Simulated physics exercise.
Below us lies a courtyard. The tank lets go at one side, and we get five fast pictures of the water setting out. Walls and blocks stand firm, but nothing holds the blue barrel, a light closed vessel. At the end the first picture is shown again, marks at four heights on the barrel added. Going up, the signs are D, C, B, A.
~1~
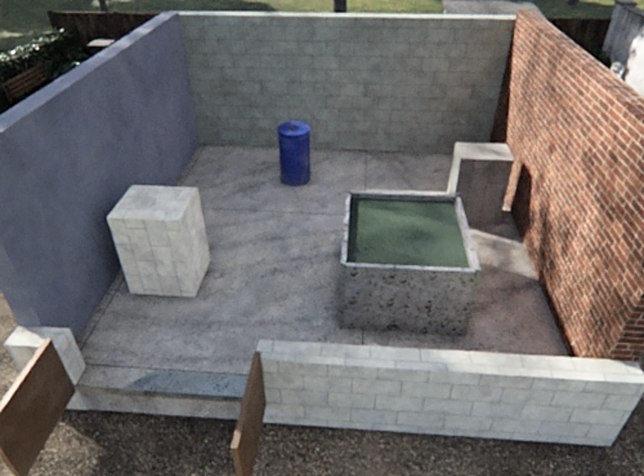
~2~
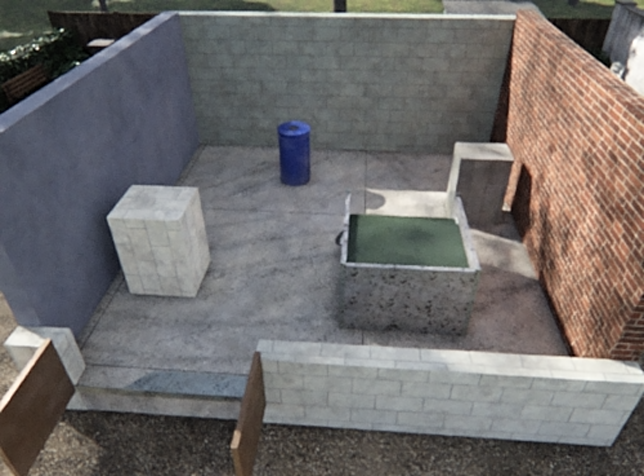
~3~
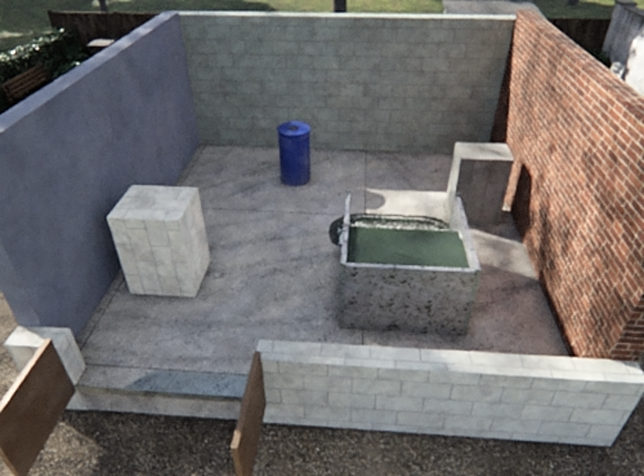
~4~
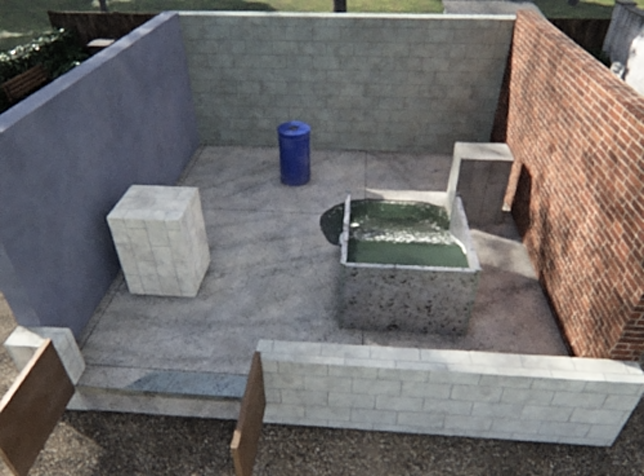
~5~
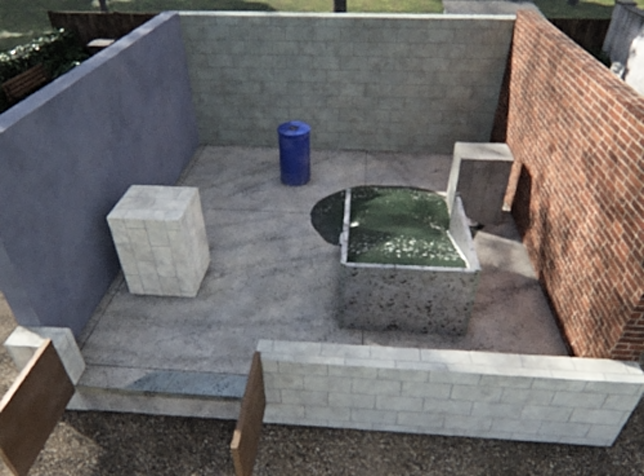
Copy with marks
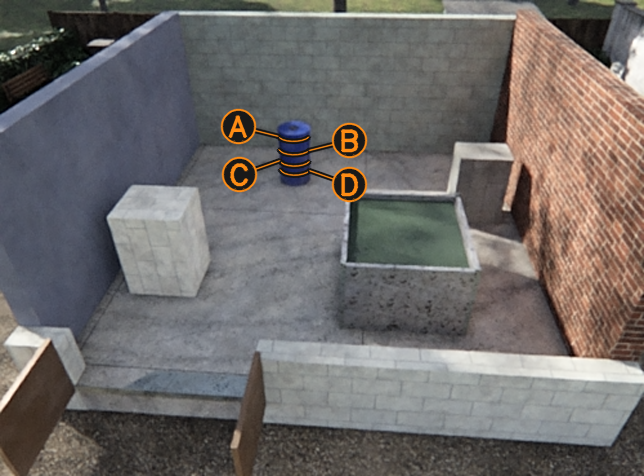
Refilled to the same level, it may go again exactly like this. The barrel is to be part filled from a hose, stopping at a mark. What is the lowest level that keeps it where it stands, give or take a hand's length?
Line D.
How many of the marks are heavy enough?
All of them.
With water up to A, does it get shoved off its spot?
No, that is safe.
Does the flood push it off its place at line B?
No.
On the marked copy, A at (292, 141); B at (292, 154); C at (293, 166); D at (293, 175); from the bottom up D, C, B, A.
If A is chosen, it does not move.
If B is chosen, it does not move.
If C is chosen, it does not move.
If D is chosen, it does not move.
